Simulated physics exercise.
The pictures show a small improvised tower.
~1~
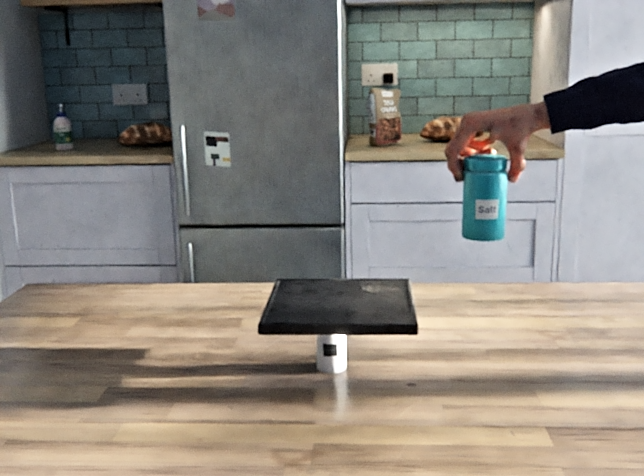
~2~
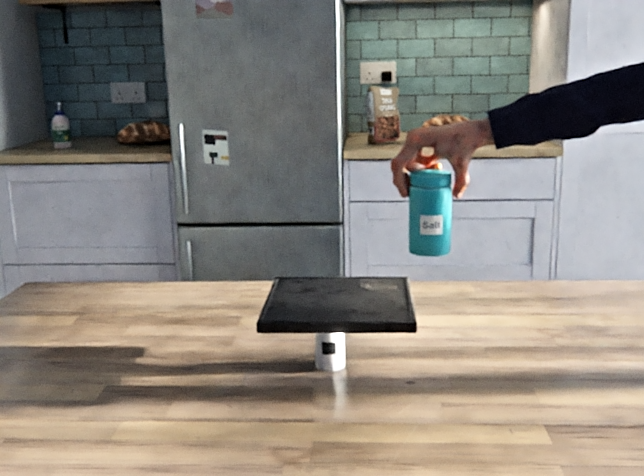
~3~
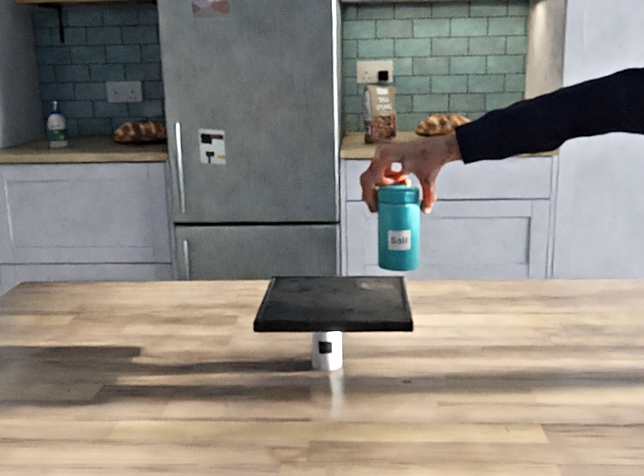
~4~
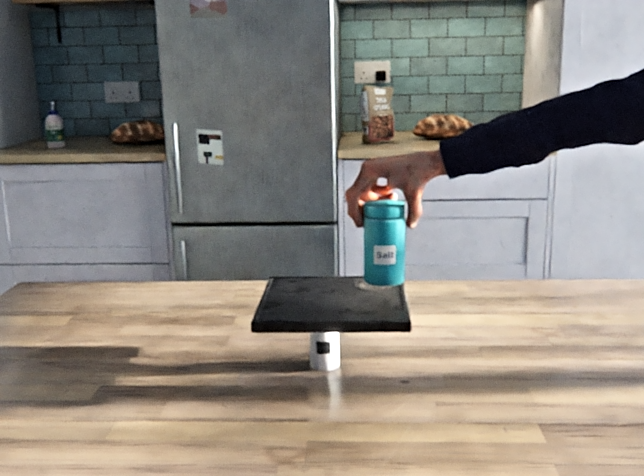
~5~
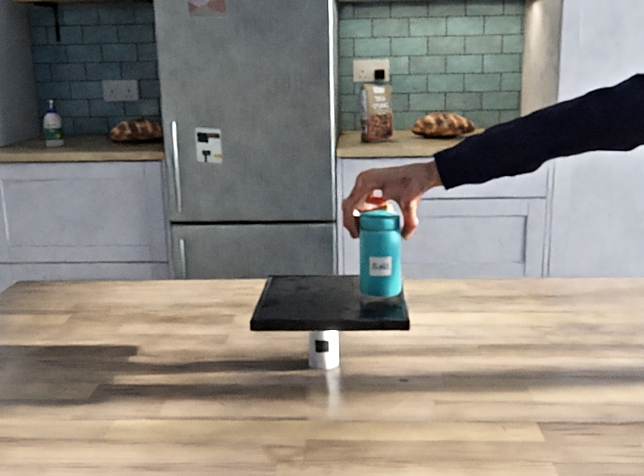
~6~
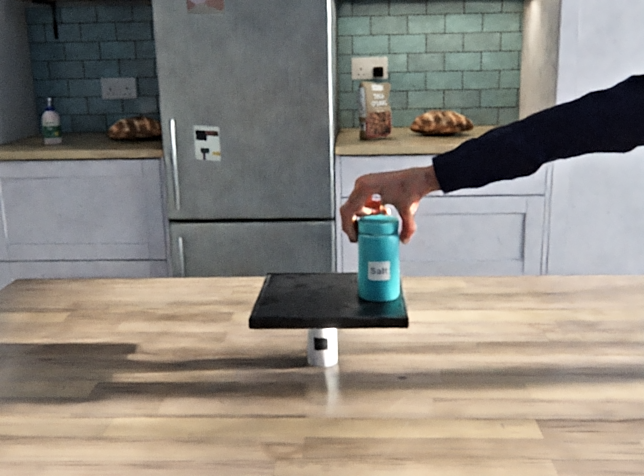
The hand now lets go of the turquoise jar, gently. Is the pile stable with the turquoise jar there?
The stack comes apart.
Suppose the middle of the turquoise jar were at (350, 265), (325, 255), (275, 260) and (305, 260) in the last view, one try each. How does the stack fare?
In the first case it loses its balance; in the second case it holds; in the third case it loses its balance; in the fourth case it stays up.
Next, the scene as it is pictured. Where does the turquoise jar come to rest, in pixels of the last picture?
Around (464, 347).
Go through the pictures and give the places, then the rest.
On its way; turquoise jar (484, 197); black lid (340, 304), in the first frame.
On its way; turquoise jar (430, 213); black lid (339, 302), in the second frame.
On its way; turquoise jar (399, 227); black lid (336, 301), in the third frame.
On its way; turquoise jar (384, 242); black lid (334, 302), in the fourth frame.
On its way; turquoise jar (380, 254); black lid (332, 300), in the fifth frame.
In place under the hand; turquoise jar (378, 258); black lid (331, 298), in the sixth frame.
Then, 0.40 s later than the last frame, turquoise jar now fallen; black lid tilted by 59°.
Then, 0.50 s later than the last frame, black lid tilted by 46°; white shaker tilted by 12°.
When it is over, fallen, turquoise jar and black lid; lying over in the stack, white shaker. End places, in pixels of the last picture, turquoise jar near (464, 347). The stack gives way.
